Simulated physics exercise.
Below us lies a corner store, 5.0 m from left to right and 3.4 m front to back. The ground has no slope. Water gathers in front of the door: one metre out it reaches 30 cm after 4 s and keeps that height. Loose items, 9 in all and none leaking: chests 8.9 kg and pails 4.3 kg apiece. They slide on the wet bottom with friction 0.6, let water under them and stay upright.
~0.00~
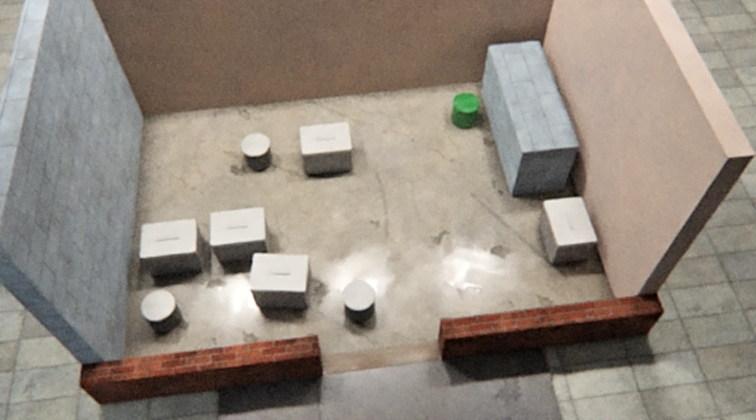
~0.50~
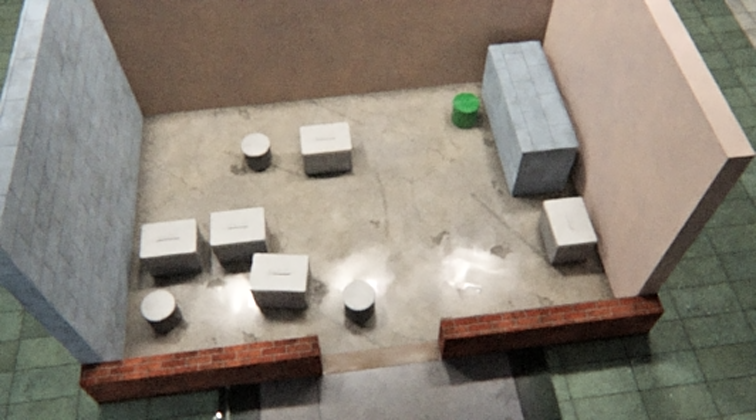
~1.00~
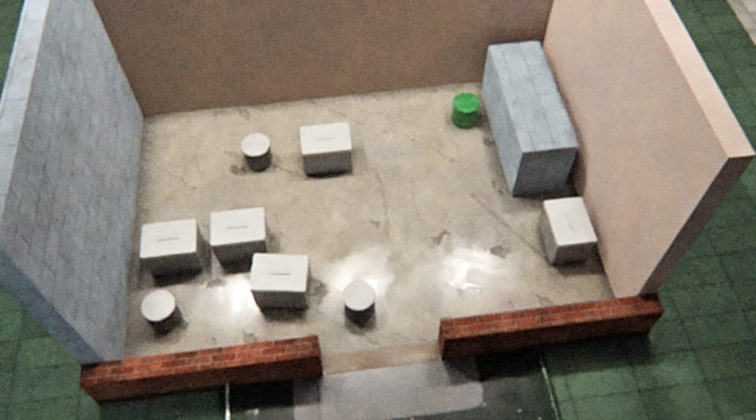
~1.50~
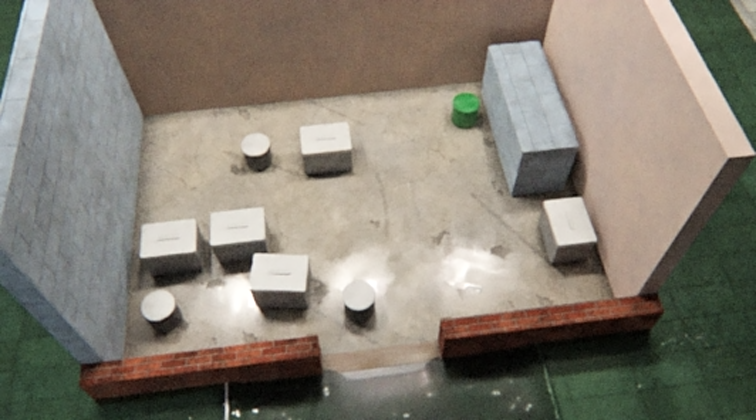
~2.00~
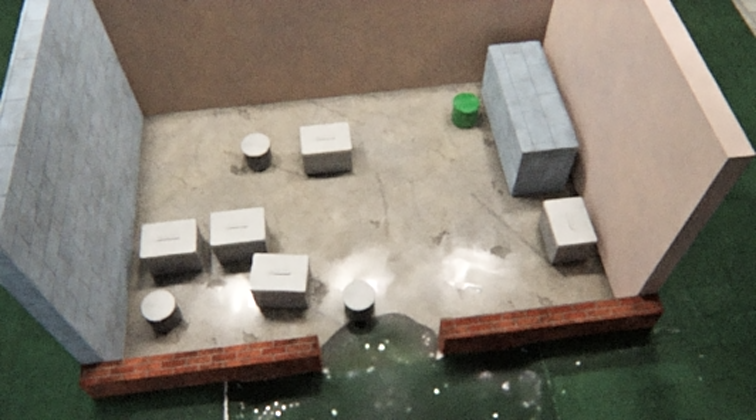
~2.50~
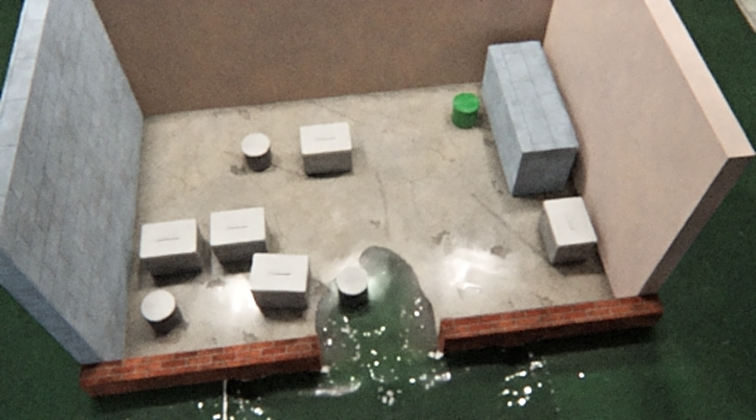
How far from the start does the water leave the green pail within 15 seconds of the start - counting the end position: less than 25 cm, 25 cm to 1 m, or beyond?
Green pail moves a short way.
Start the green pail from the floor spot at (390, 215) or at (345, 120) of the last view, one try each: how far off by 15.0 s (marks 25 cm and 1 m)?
In turn: It slides a little; it travels far.
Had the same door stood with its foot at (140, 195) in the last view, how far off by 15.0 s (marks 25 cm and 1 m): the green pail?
In that case the green pail ends far away.
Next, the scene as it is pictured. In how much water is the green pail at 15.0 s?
About 25 cm.
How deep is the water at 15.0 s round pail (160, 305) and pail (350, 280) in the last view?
Roughly 19 and 17 cm.
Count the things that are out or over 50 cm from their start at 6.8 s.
By then 4.
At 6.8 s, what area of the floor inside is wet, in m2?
Some 15 m2.
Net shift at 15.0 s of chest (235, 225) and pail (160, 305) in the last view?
In that order: 100 cm, 200 cm.
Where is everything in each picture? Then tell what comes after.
The first frame shows the green pail at (466, 102), on the bottom; water covers 0.0 m2; 0 of 9 have shifted.
The second frame shows the green pail at (466, 102), on the bottom; water covers 0.0 m2; 0 of 9 have shifted.
The third frame shows the green pail at (466, 102) rests on the ground; water covers 0.0 m2; 0 of 9 have shifted.
The fourth frame shows the green pail at (466, 102) rests on the ground; water covers 0.0 m2; 0 of 9 have shifted.
The fifth frame shows the green pail at (466, 102), on the bottom; water covers 0.3 m2; 0 of 9 have shifted.
The sixth frame shows the green pail at (466, 102), on the bottom; 0.8 m2 under water; 1 of 9 have shifted.
After 3.5 s the green pail is near (466, 102), 0.0 m from its start, aground; 0 afloat.
After 6.8 s the green pail is near (471, 69), 0.5 m from its start, afloat; 4 afloat.
After 11.0 s the green pail is near (472, 68), 0.5 m from its start, afloat; 9 afloat.
After 15.0 s the green pail is near (472, 63), 0.5 m from its start, afloat; 9 afloat.
